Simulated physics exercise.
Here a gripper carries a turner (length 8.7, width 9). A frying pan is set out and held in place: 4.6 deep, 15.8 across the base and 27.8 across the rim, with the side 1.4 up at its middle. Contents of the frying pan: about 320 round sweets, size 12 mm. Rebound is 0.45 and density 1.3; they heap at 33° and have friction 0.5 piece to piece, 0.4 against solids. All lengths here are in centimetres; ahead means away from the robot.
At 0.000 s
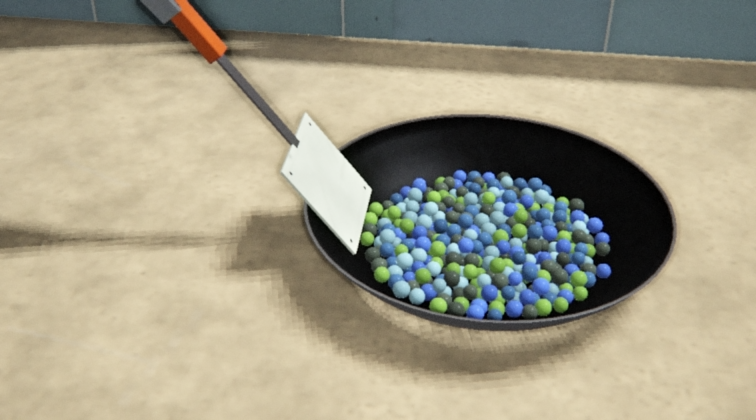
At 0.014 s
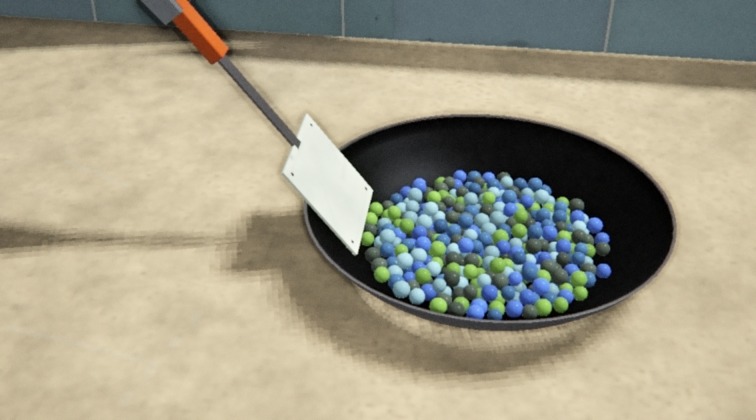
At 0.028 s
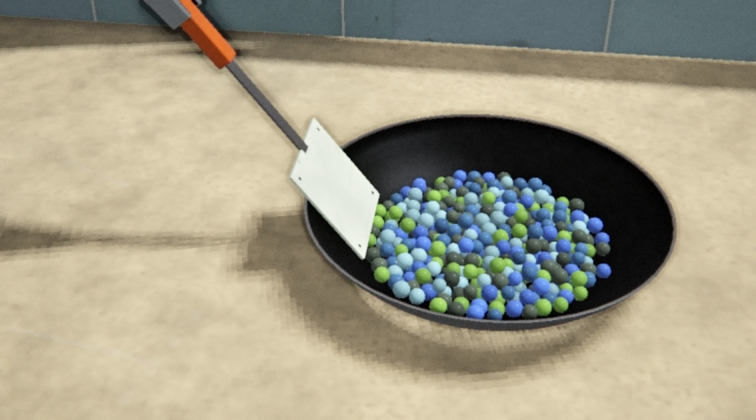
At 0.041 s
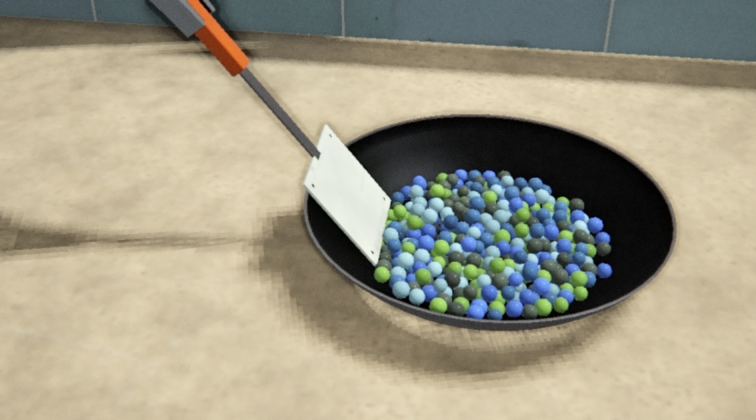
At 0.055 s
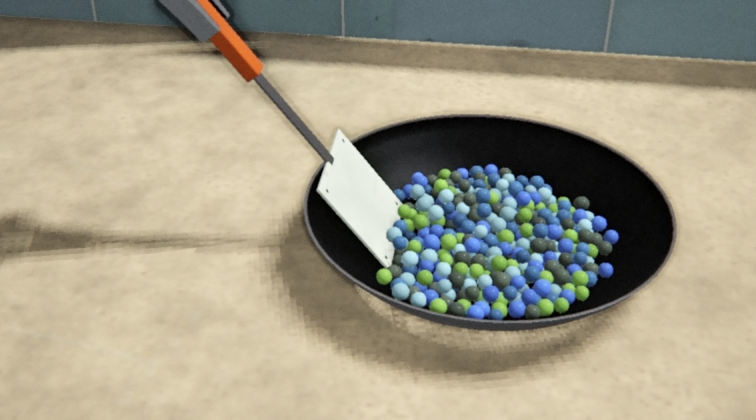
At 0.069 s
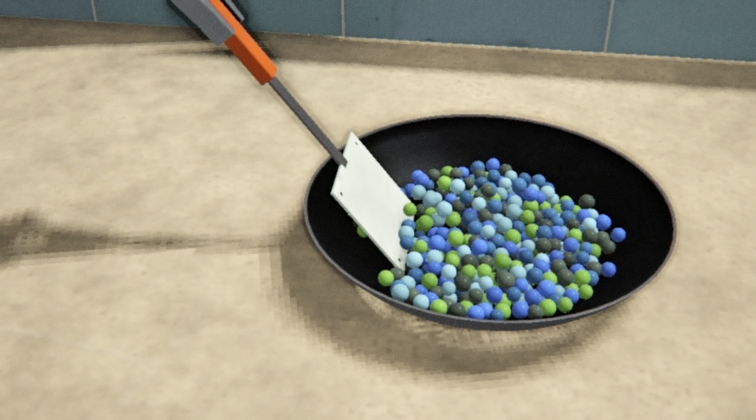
At first, a white-bladed turner with an orange and gray handle rests still at the left side of a black frying pan filled with blue, green and dark round sweets. Then the turner slides a short way rightward into the pan, and its blade pushes the nearest sweets slightly right.
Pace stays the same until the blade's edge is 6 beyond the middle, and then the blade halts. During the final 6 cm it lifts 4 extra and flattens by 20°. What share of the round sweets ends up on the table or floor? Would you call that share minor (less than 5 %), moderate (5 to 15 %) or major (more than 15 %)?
I would call it minor.
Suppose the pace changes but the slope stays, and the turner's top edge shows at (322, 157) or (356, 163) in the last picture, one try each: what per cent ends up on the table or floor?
0 % and 10 %.
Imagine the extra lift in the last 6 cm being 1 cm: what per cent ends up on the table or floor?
Some 0 in a hundred.
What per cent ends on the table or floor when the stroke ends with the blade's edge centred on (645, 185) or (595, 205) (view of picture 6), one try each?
About 30 and 10 per cent.
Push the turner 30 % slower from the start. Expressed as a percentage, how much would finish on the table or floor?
Estimate: Near 0 %.
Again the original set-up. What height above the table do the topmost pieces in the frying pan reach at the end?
Height at the end: Around 5.0 cm.
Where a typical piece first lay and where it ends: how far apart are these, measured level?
Somewhere around 4 centimetres, I'd say.
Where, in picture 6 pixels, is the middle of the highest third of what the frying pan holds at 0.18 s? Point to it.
Roughly pixel (546, 228).
By 0.12 s, sloping 52°, highest piece 7 above the table; 319 in the frying pan.
By 0.18 s, sloping 44°, highest piece 6 above the table; 319 in the frying pan.
By 0.41 s, sloping 32°, highest piece 6 above the table; 315 in the frying pan, 2 on the table or floor, 2 on the blade or in flight.
By 1.46 s, sloping 32°, highest piece 5 above the table; 314 in the frying pan, 5 on the table or floor.
Final count, 314 in the frying pan, 5 on the table or floor. That is 2 % on the table or floor.
